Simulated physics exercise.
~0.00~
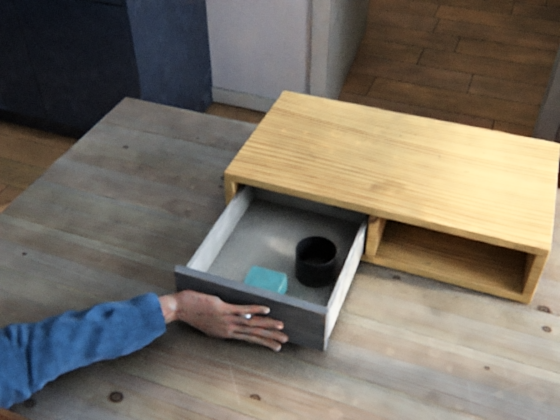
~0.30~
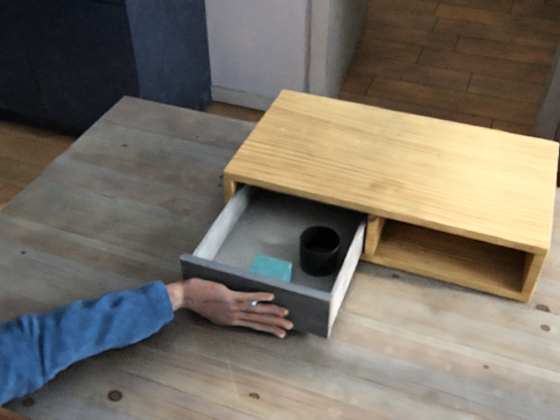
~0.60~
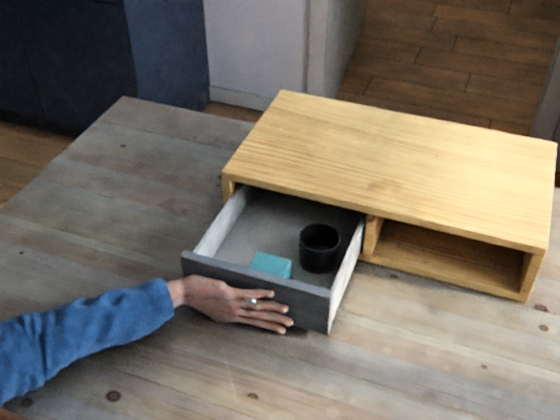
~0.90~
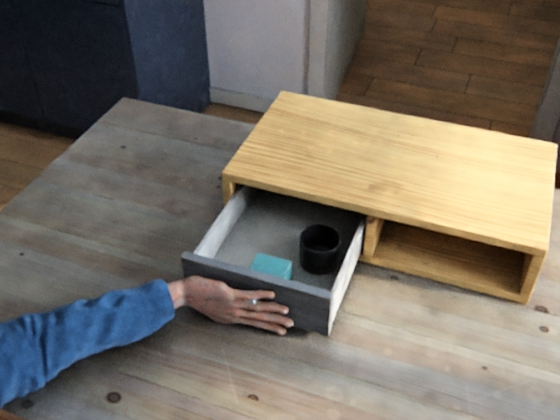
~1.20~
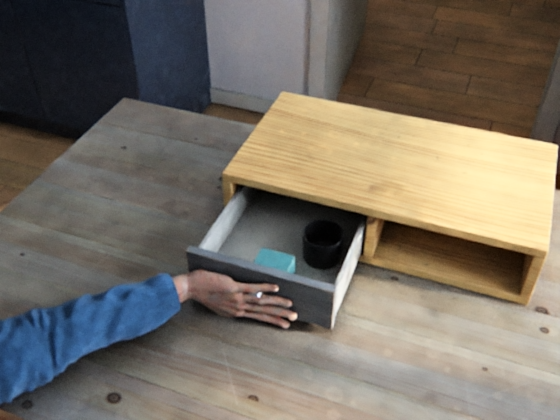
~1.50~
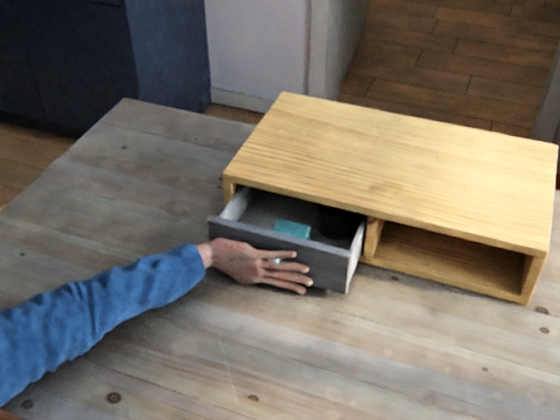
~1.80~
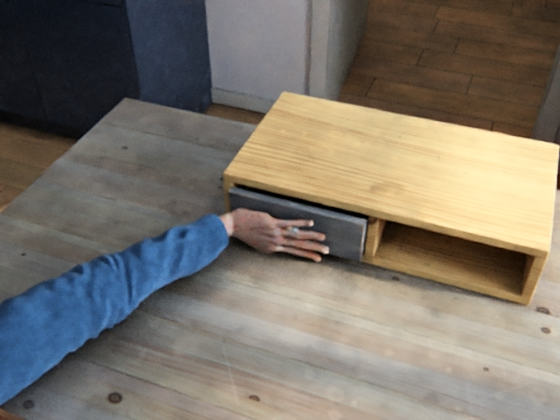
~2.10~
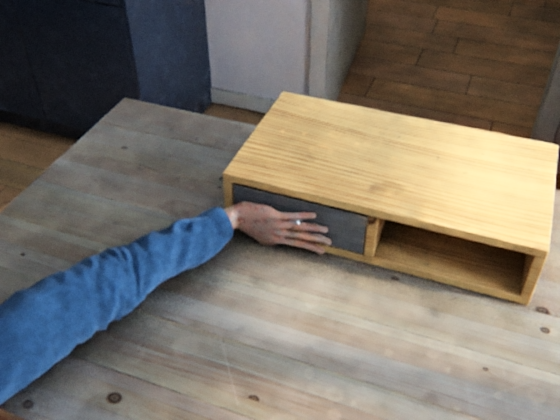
In the video, a hand in a blue sleeve rests on the front of an open gray drawer holding a turquoise block and a black cup, then pushes it into a wooden chest on a table until it sits flush, hiding both items.
